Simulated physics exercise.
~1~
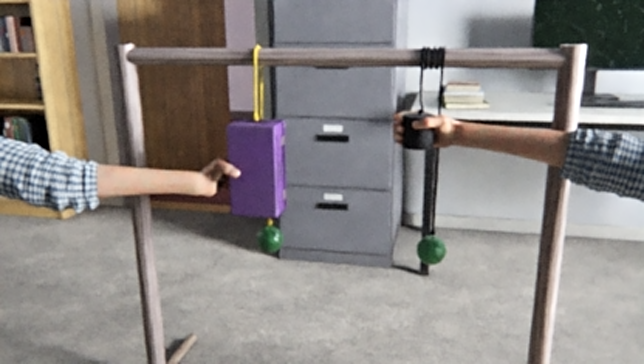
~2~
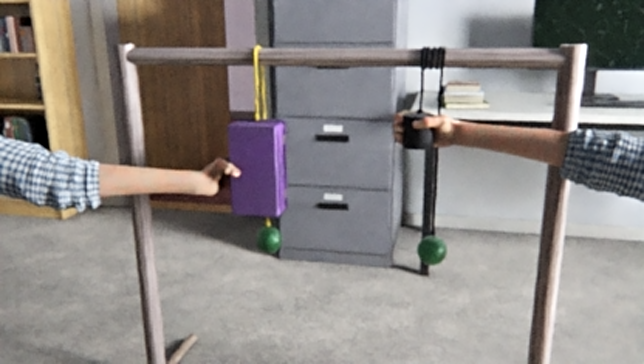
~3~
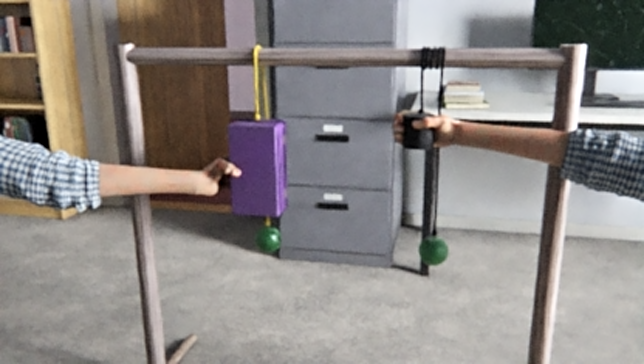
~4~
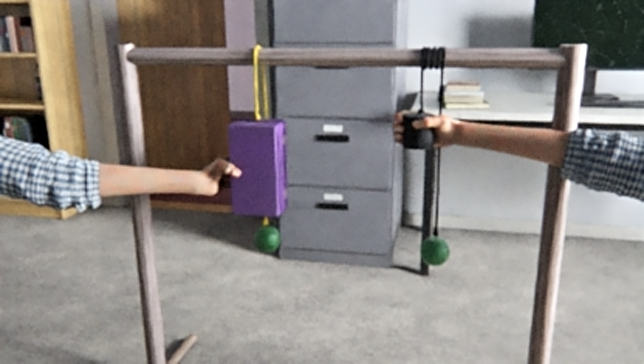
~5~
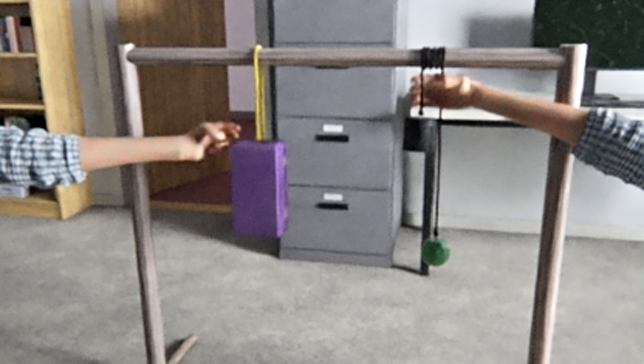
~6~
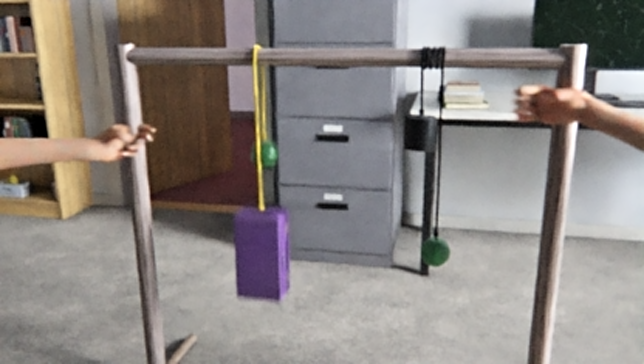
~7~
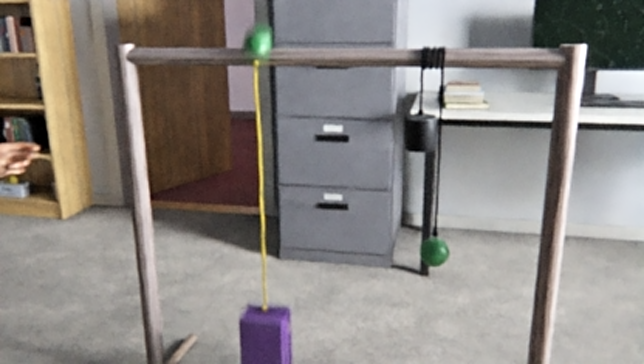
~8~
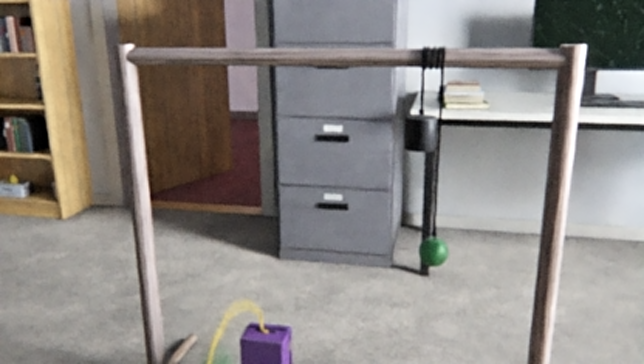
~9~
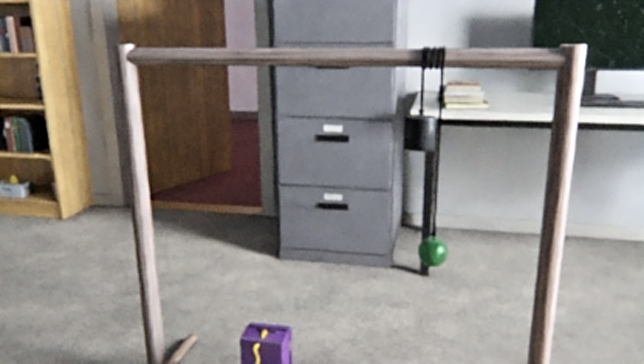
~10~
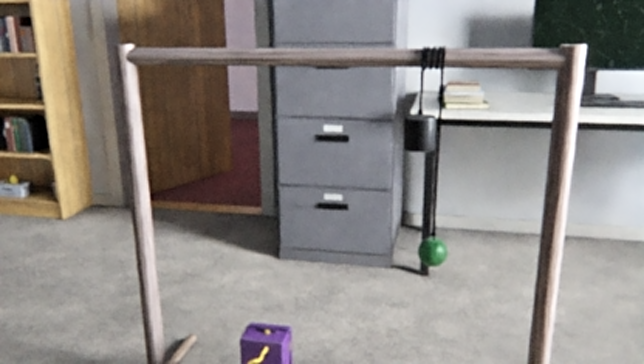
Purple case drops to the floor when two hands let go, pulling its yellow cord over the rail, while a black cylinder stays hanging.
